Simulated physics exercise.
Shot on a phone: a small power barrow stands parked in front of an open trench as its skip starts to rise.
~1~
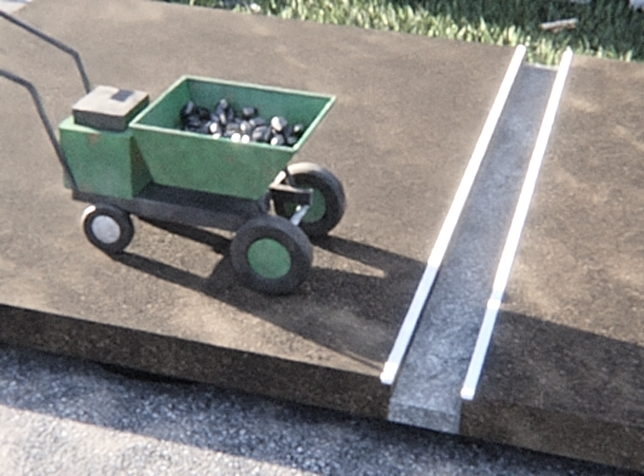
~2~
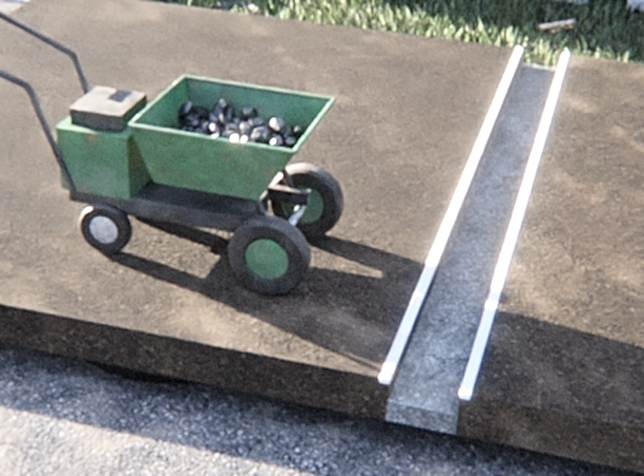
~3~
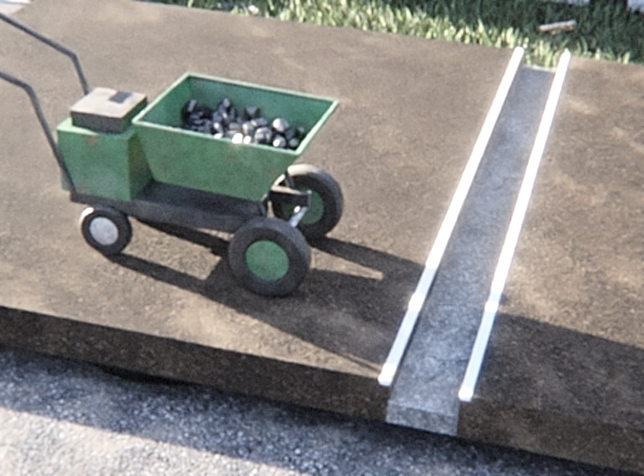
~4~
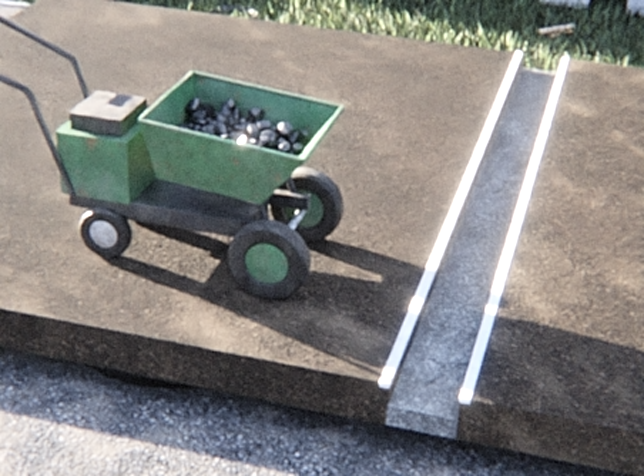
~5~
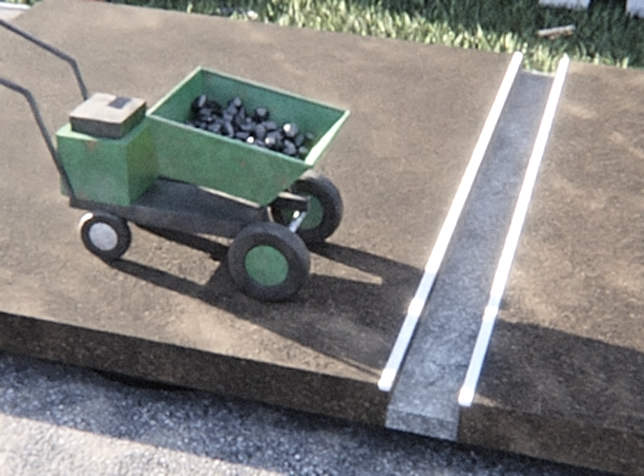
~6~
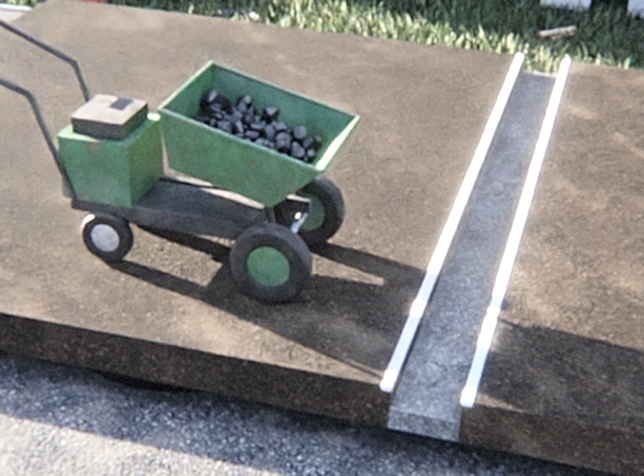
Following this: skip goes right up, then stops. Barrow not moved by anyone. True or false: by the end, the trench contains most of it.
True.
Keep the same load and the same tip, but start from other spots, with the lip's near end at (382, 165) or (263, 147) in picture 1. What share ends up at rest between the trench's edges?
About 30 per cent, then about 50 per cent.
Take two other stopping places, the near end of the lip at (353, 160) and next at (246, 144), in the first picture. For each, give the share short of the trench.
That would be roughly 0 in a hundred and then roughly 60 in a hundred.
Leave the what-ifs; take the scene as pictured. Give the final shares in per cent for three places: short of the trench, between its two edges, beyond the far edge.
Approximate split: Short 20 percent, between 75 percent, beyond 0 percent.
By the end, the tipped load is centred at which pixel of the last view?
Near (449, 300), more or less.
Shortly afterwards, skip tipped steeply; the whole lot in the skip.
Next, skip tipped steeply; all but a few in the skip; only a few short of the trench; a little falling.
Some moments later, skip tipped right over; near a third in the skip; a little short of the trench; near two thirds in or heaped over the trench; only a few beyond it; only a few falling.
In the end, skip tipped right over; near a quarter short of the trench; the bulk in or heaped over the trench; only a few beyond it.
